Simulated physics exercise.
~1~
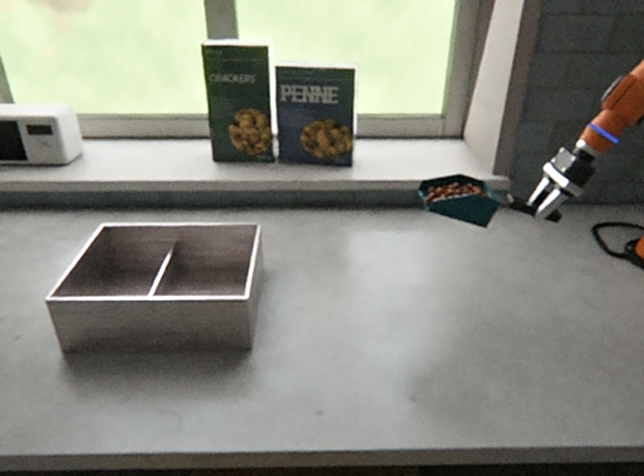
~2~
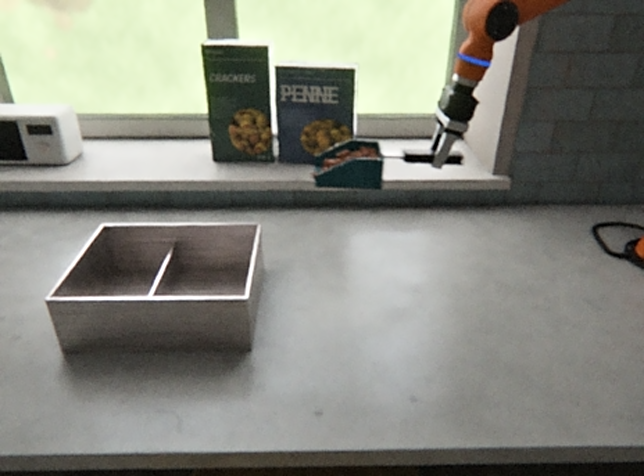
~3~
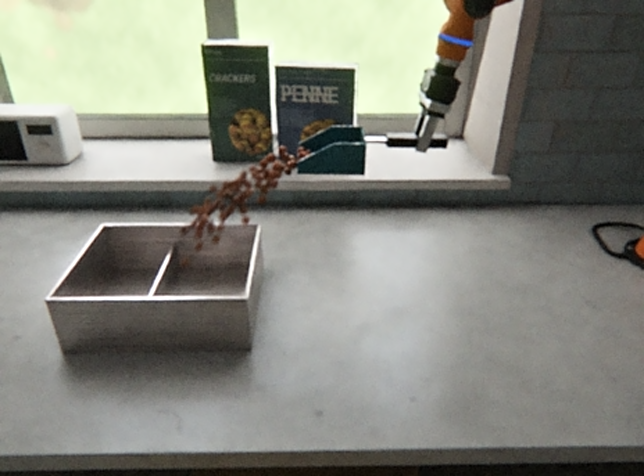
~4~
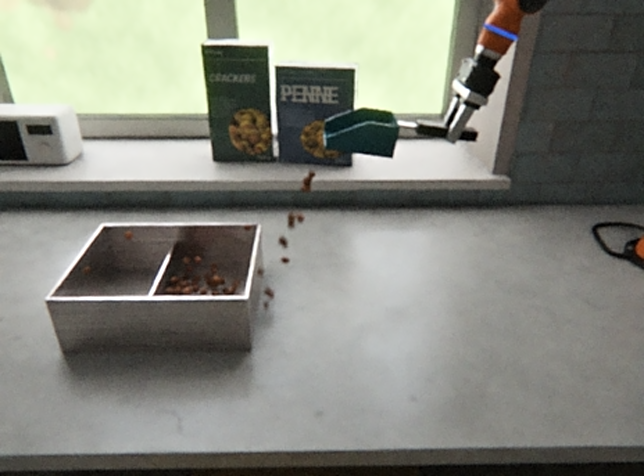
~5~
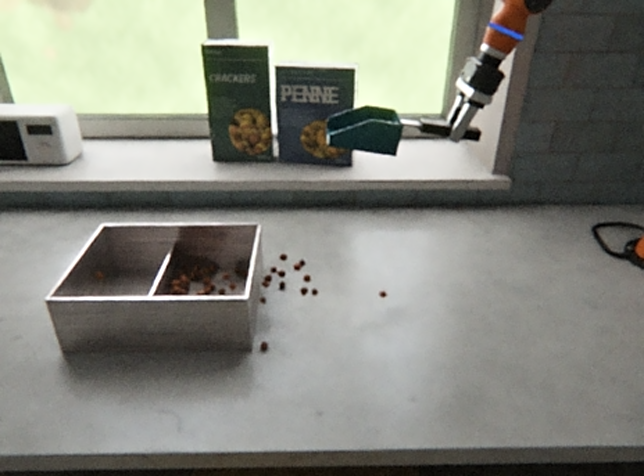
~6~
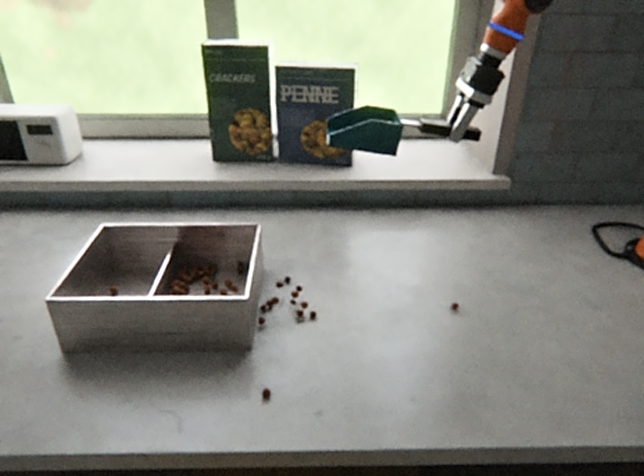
An orange robot arm grips a dark teal scoop filled with small reddish-brown nuts at the right of a grey countertop, seen from a fixed, slightly raised view. An open wooden box with two compartments sits on the left, and a green crackers box and a blue penne box stand on the windowsill behind. The arm swings the scoop left and upward, then stops it, flinging the nuts in a stream toward the box. As the scoop draws back slightly and tips up, the last ones drop short. Most settle in the right compartment, very few reach the left, and several lie scattered on the counter.
